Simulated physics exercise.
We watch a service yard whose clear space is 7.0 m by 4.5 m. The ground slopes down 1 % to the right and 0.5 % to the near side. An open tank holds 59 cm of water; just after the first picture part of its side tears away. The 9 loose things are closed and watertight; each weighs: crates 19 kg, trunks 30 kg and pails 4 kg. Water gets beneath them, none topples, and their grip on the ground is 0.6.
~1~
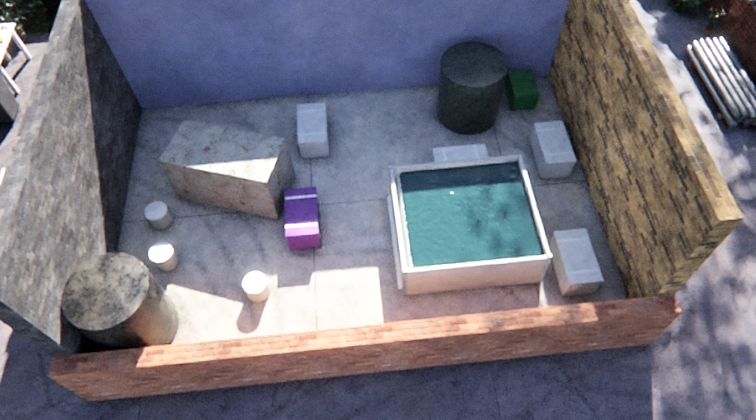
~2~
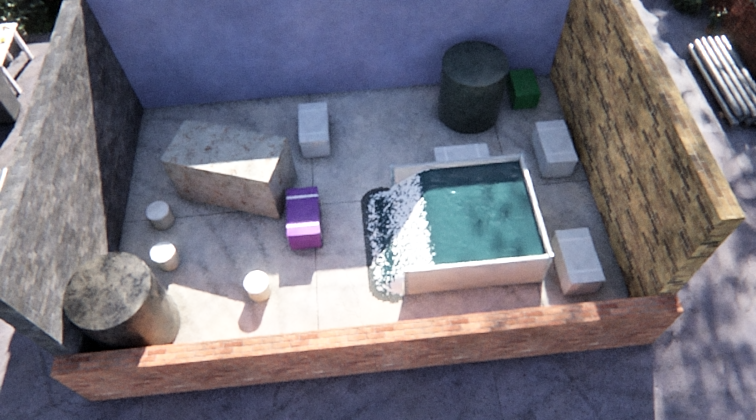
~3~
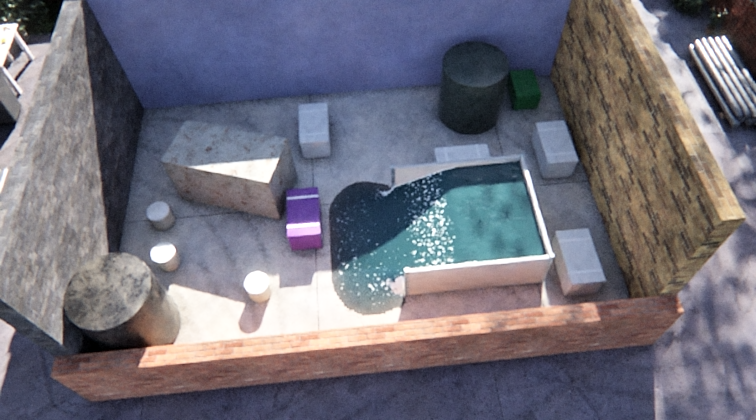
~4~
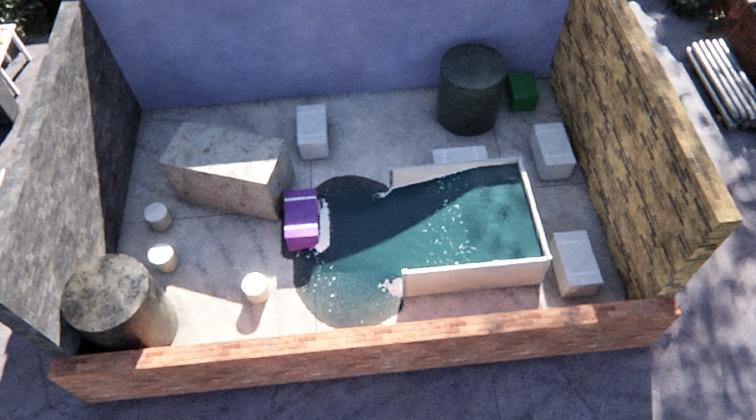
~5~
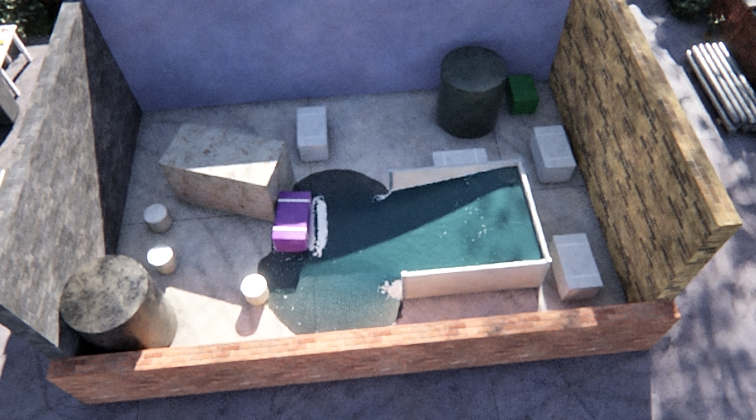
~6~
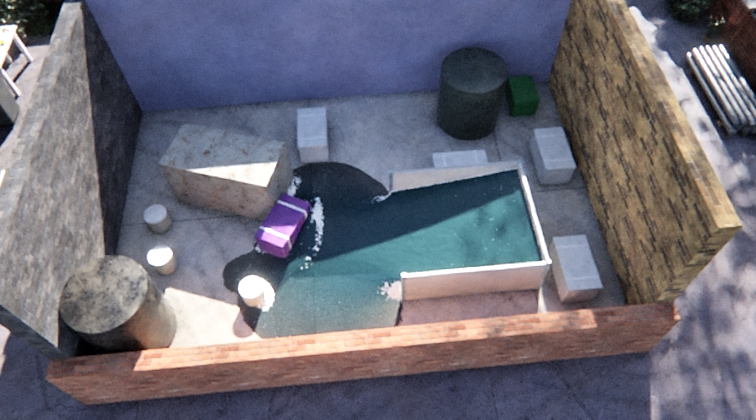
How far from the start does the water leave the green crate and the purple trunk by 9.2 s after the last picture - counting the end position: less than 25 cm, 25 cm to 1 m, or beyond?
Green crate stays put, purple trunk travels far.
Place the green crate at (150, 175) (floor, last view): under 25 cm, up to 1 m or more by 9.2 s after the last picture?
It ends far away.
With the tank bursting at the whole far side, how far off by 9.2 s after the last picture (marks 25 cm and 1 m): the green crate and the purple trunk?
In that case the green crate gets carried off, the purple trunk barely shifts.
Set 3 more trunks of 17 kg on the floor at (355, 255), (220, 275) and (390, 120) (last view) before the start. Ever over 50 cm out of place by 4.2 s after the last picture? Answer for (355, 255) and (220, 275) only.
In that order: Past it, over.
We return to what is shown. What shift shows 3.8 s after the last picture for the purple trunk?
About 250 cm.
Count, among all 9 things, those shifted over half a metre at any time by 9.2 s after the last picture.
That makes 5.
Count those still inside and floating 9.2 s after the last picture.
I count 5.
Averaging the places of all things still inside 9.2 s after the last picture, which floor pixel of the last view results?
Around (437, 175).
Then, 1.2 s after the last picture the green crate is near (523, 89), 0.0 m from its start, aground; the purple trunk is near (181, 233), 1.7 m from its start, aground; 2 afloat.
Then, 3.8 s after the last picture the green crate is near (523, 89), 0.0 m from its start, aground; the purple trunk is near (143, 196), 2.3 m from its start, aground; 3 afloat.
Then, 6.2 s after the last picture the green crate is near (523, 89), 0.0 m from its start, aground; the purple trunk is near (144, 198), 2.3 m from its start, aground; 3 afloat.
Then, 9.2 s after the last picture the green crate is near (523, 89), 0.0 m from its start, aground; the purple trunk is near (144, 198), 2.3 m from its start, aground; 5 afloat.
